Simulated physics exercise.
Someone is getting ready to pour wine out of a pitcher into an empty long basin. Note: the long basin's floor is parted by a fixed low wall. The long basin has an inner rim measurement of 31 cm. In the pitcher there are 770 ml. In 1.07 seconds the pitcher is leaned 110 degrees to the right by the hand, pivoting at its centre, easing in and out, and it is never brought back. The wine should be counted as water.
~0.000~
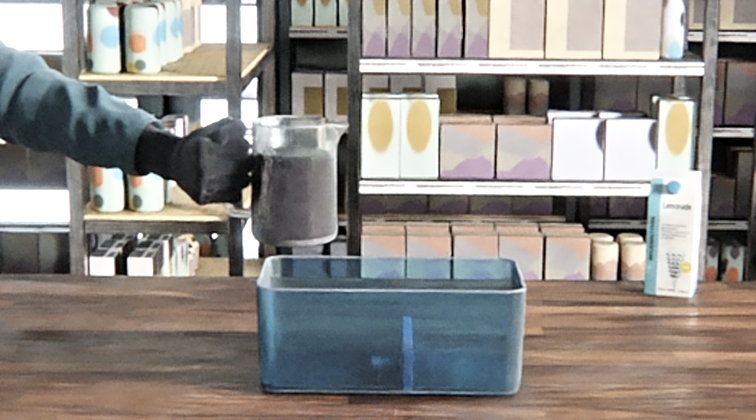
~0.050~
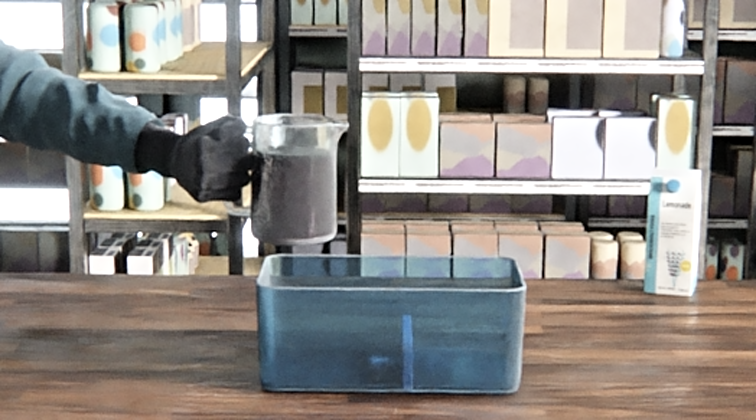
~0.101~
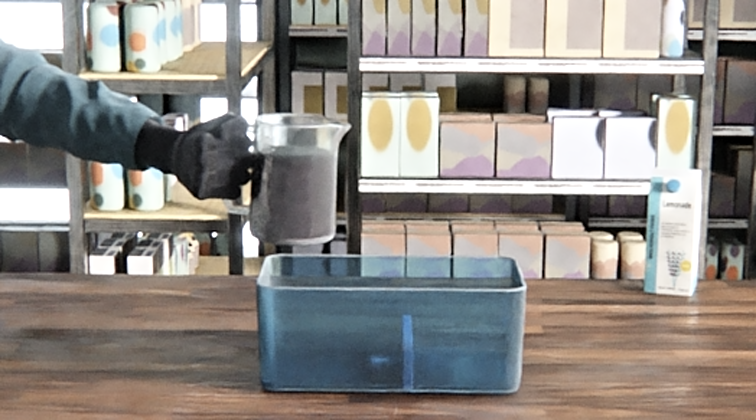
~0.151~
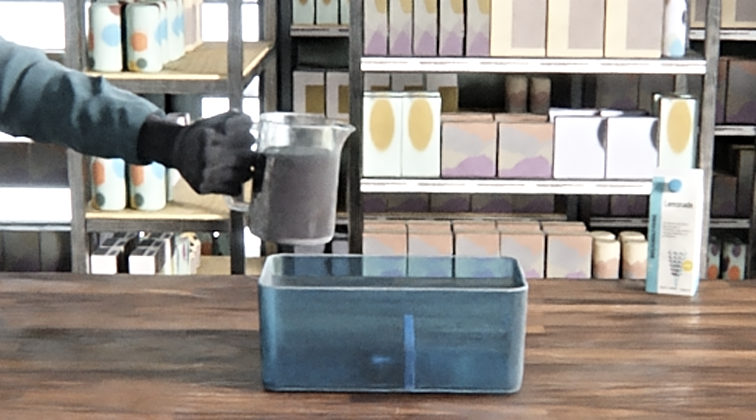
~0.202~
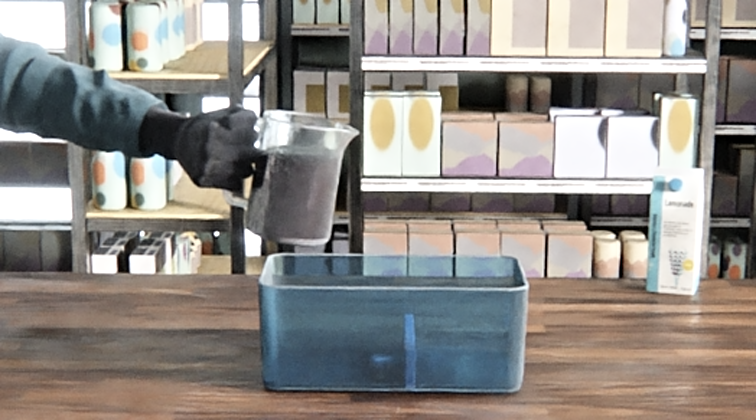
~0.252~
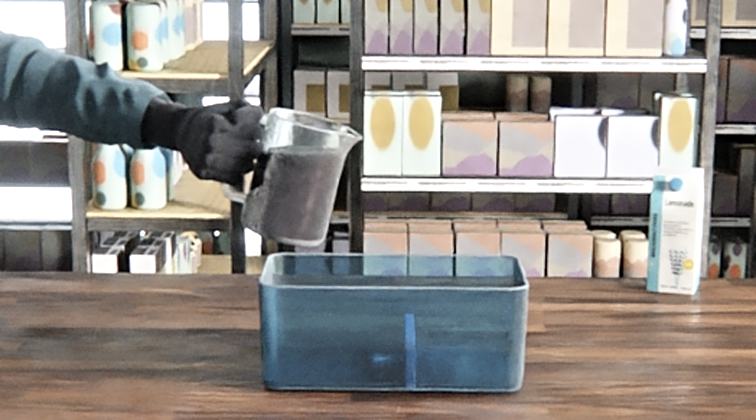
In a shop, a gloved hand gradually tilts a pitcher of dark liquid rightward above a blue basin.
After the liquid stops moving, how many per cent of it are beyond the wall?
About 51 per cent.
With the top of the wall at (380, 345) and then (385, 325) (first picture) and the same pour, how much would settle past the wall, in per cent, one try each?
In order, 90 and 85 per cent.
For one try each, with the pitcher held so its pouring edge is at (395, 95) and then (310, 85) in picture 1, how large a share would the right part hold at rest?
Result: 85 per cent, then 5 per cent.
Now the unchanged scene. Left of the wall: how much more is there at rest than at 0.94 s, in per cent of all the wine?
Around 34 in a hundred.
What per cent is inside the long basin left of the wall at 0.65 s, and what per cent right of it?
Lab note: Left near 1 %, right near 0.
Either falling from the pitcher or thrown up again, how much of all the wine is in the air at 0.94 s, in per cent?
About 16 percent.
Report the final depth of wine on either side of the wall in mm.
I'd expect close to 14 mm on the left and close to 20 mm on the right.
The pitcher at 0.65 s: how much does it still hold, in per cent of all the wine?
About 90 percent.
After 0.65 s the tilt is 73° and 90 per cent is still to pour, 1 is left of the wall and 0 right of it.
After 0.94 s the tilt is 106° and 35 per cent is still to pour, 15 is left of the wall and 33 right of it.
After 1.24 s the tilt is 110° and 4 per cent is still to pour, 44 is left of the wall and 50 right of it.
After 1.57 s the tilt is 110° and 0 per cent is still to pour, 49 is left of the wall and 51 right of it.
In the end 49 per cent lies left of the wall, 51 right of it and 1 outside.
